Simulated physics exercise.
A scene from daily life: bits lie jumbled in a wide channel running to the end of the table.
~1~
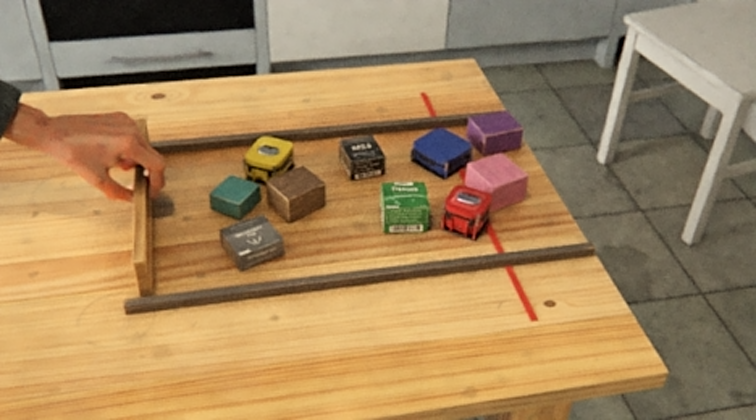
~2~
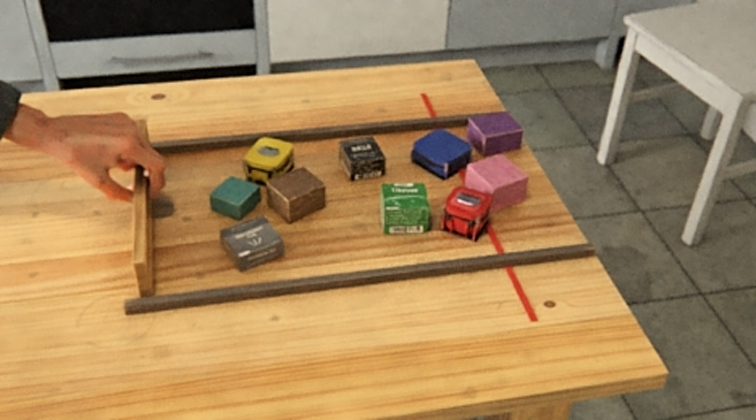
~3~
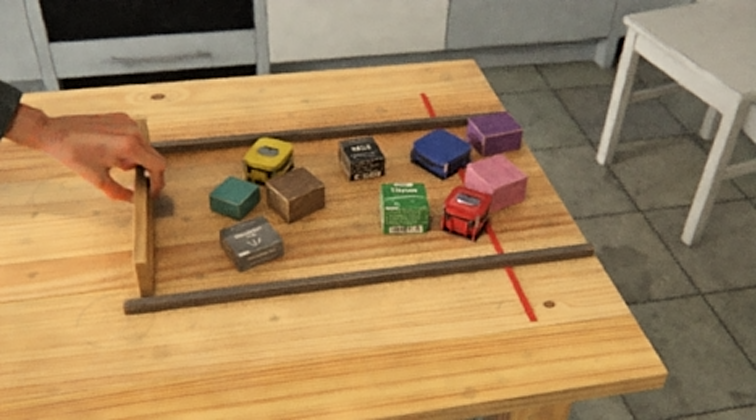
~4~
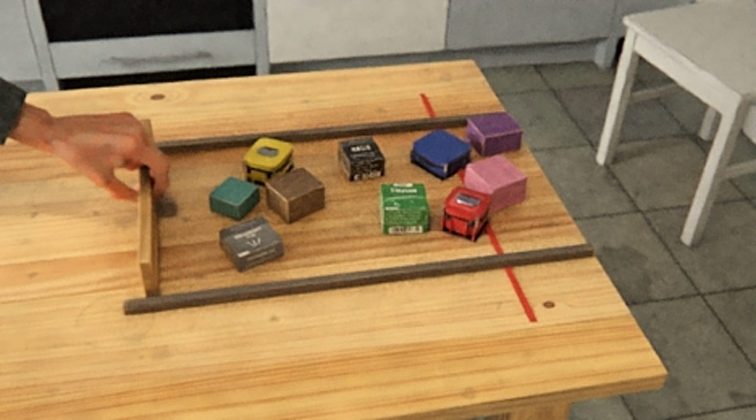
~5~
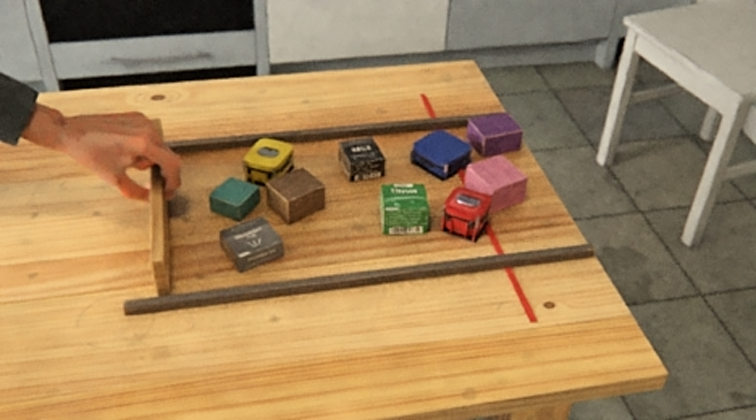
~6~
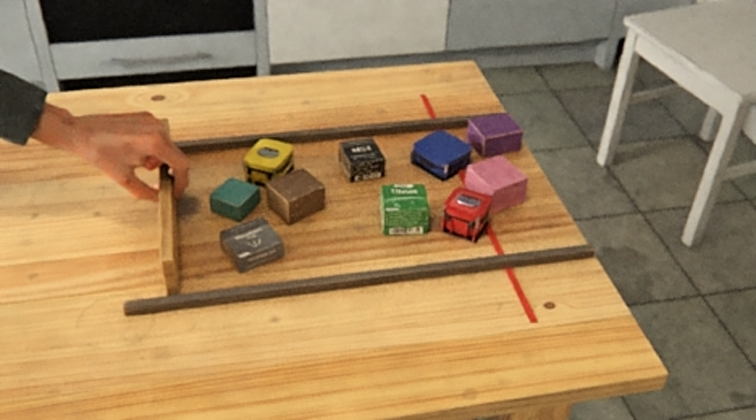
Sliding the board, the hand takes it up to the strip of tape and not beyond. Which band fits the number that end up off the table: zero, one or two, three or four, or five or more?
I predict the table will shed three or four pieces.
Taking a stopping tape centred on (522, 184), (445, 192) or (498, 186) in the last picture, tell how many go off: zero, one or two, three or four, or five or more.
In turn: More than four, one to two, 5 or more.
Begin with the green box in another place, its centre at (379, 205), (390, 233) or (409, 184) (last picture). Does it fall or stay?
Order of tries: On, on, on.
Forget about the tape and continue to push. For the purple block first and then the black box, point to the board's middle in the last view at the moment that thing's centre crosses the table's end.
(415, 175) and then (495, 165), give or take.
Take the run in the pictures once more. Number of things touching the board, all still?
Result: 4 in all.
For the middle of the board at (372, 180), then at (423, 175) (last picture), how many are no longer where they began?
8 and 10.
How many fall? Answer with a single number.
All told, 3.
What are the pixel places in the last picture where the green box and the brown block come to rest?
The first sits around (555, 208), while the other sits around (495, 190).
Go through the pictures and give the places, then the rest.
In the first picture, purple block (495, 133); pink block (496, 182); blue case (442, 154); board (143, 202); tape (469, 187).
In the second picture, pink block (496, 183); yellow case (270, 163).
In the third picture, blue case (441, 154); brown block (296, 194).
In the fourth picture, purple block (494, 134); turquoise block (235, 198).
In the fifth picture, pink block (496, 184); grey box (252, 244).
In the sixth picture, purple block (494, 135); pink block (496, 184); blue case (442, 155); board (168, 201); tape (469, 189).
Soon after, none off yet; purple block at rest near (494, 135); pink block at rest near (496, 184); blue case at rest near (442, 155).
Then, none off yet; purple block at rest near (494, 135); pink block at rest near (496, 184); blue case at rest near (445, 156).
Further on, none off yet; purple block tipped a little near (535, 129); pink block moved about its own width near (522, 180); blue case moved about its own width near (507, 153).
At rest, the number that fall off is three or four; fallen, red case, blue case and purple block.
